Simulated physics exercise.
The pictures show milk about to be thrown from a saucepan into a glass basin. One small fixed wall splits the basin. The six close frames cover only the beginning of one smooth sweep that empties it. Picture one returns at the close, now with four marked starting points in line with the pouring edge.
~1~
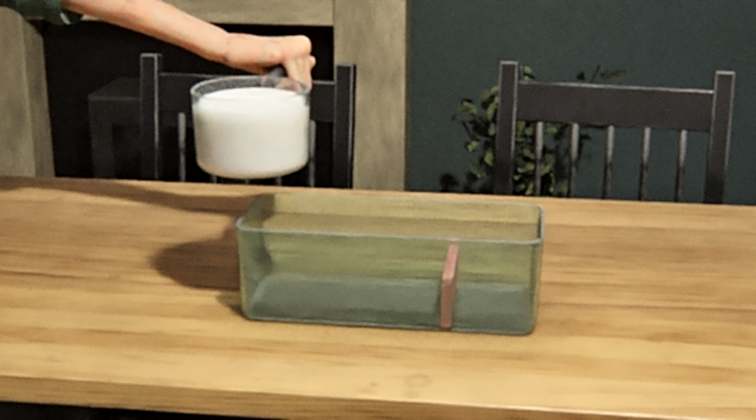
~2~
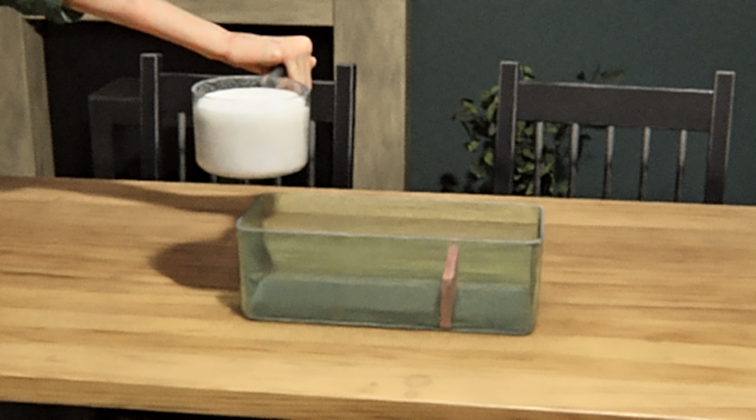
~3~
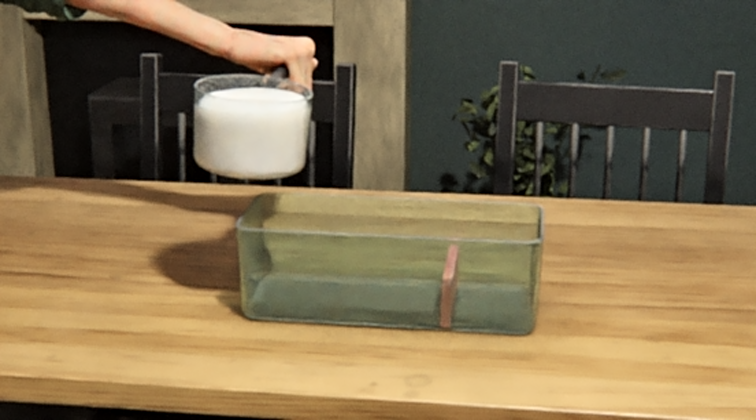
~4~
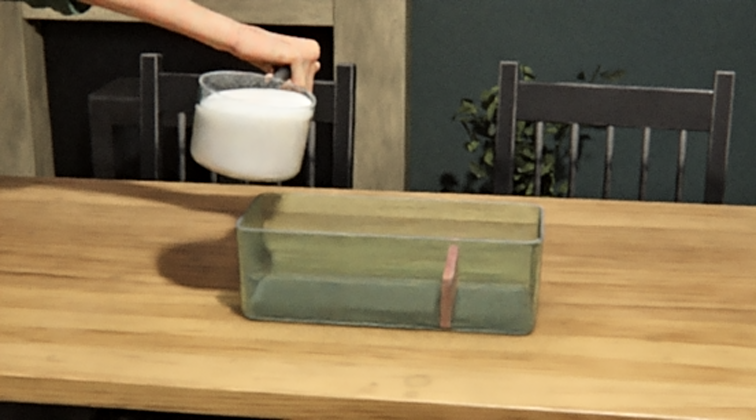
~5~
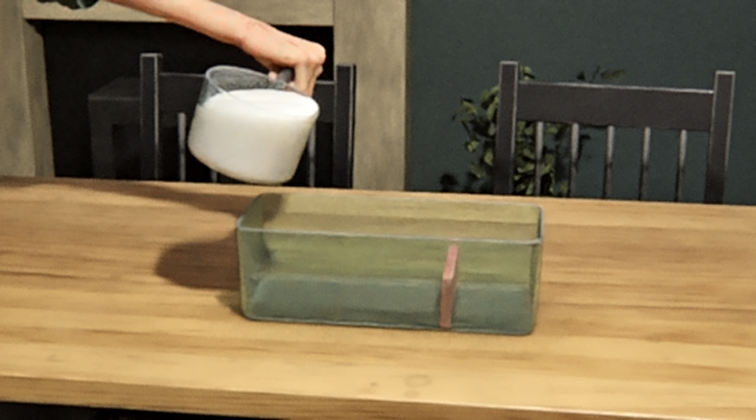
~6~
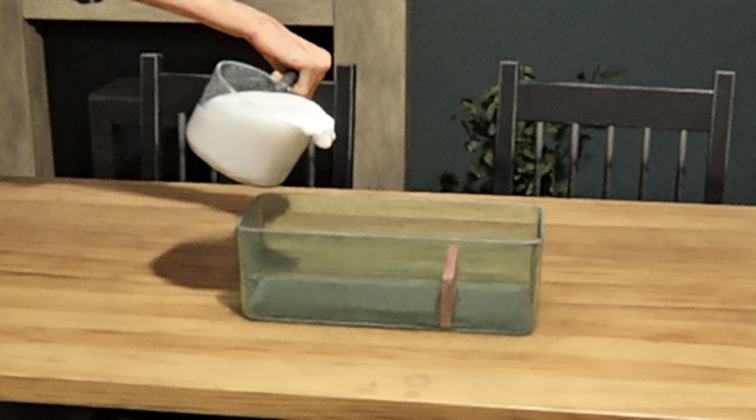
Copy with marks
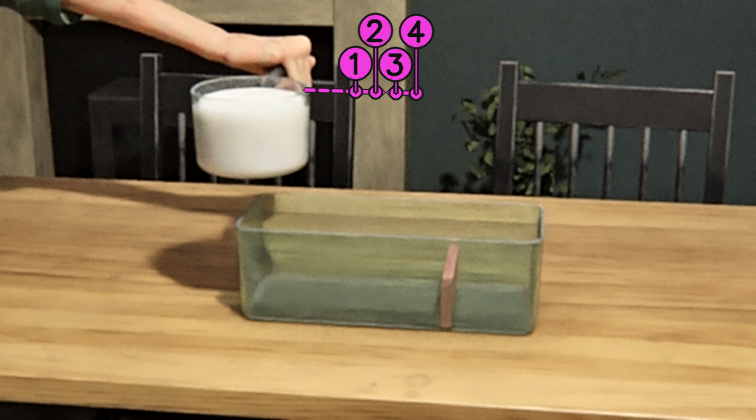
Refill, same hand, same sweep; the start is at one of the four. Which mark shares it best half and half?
The answer is place 3.
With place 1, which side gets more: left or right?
The left one.
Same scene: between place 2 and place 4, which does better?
That would be 4.
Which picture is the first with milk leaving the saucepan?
In picture 5.
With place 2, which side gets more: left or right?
The left side.
In magenta, 1 at (355, 91); 2 at (375, 92); 3 at (395, 92); 4 at (416, 93).
With 1, about 96 % ends left of the wall and 3 % right of it.
With 2, about 80 % ends left of the wall and 19 % right of it.
With 3, about 51 % ends left of the wall and 48 % right of it.
With 4, about 35 % ends left of the wall and 65 % right of it.
